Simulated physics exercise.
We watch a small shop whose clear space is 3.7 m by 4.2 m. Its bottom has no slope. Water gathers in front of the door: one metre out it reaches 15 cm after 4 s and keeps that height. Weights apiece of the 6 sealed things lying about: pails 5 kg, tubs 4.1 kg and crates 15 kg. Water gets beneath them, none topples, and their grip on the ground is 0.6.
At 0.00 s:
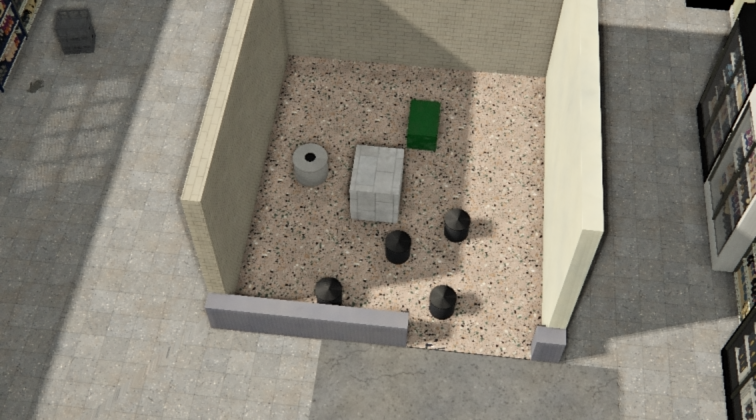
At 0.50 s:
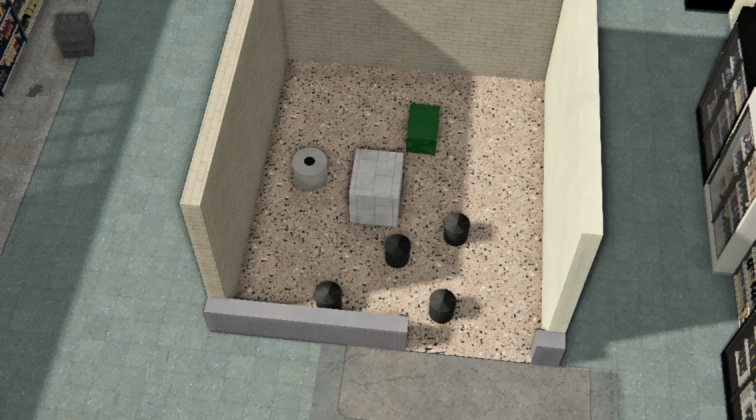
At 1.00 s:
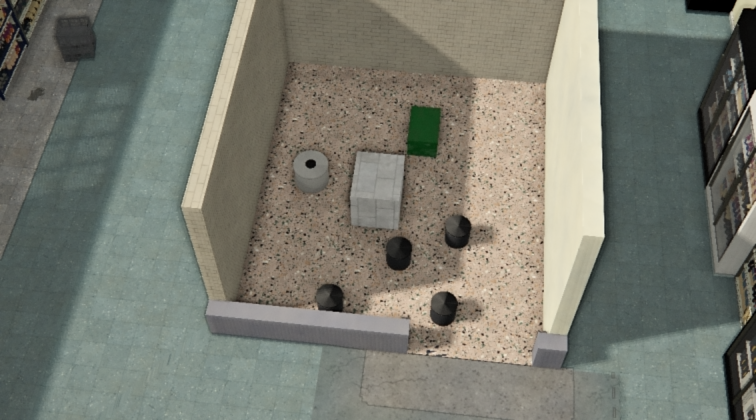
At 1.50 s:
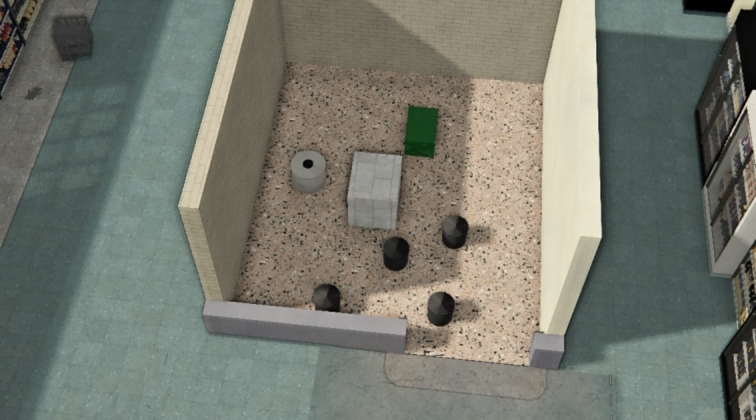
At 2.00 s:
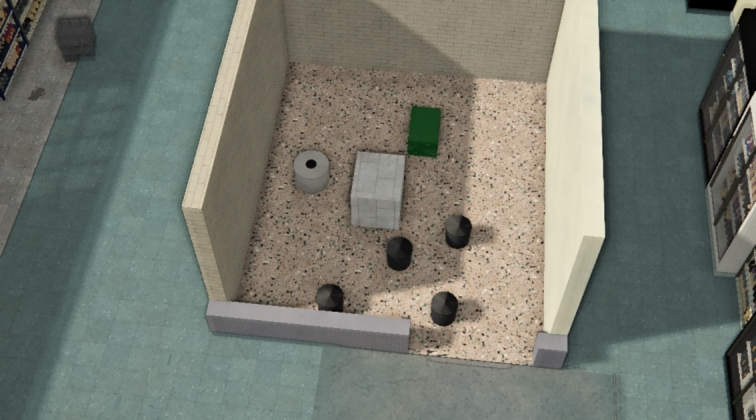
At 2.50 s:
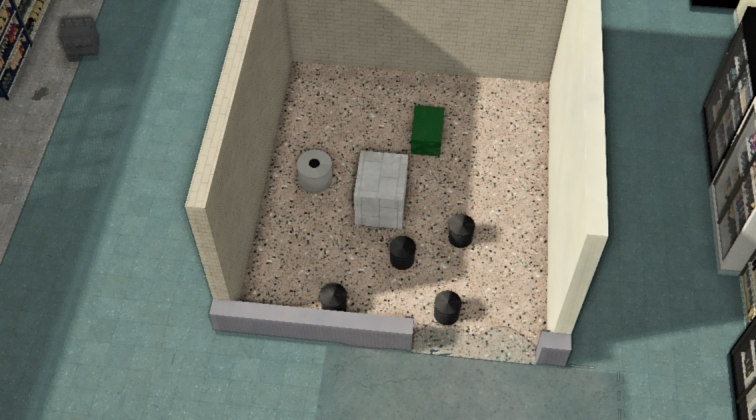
A small walled shop space with a speckled floor is seen from high above, with paved ground around it and shelves at the far left and right edges. Inside are a green crate toward the back, a pale grey block and round grey tub left of centre, and four dark tubs nearer the front. The objects stay still while the surrounding paving turns from grey to blue-green and the view shifts very slightly.
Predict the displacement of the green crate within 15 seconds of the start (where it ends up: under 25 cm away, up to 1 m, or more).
The green crate ends far away.
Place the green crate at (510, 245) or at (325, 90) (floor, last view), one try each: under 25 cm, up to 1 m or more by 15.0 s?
In turn: It ends far away; it gets carried off.
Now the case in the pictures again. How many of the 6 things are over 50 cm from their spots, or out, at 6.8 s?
By then 3.
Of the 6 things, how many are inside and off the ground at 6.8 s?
At that moment 0.
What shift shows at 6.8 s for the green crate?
Roughly 0 cm by then.
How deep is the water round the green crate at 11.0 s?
Roughly 7 cm.
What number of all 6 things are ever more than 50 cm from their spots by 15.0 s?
6 of them.
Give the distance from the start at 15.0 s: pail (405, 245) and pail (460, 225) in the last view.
In that order: 40 cm, 250 cm.
After 3.5 s the green crate is near (428, 123), 0.0 m from its start, aground; 0 afloat.
After 6.8 s the green crate is near (428, 123), 0.0 m from its start, aground; 0 afloat.
After 11.0 s the green crate is near (416, 115), 0.2 m from its start, afloat; 2 afloat.
After 15.0 s the green crate is near (296, 177), 1.9 m from its start, afloat; 5 afloat.
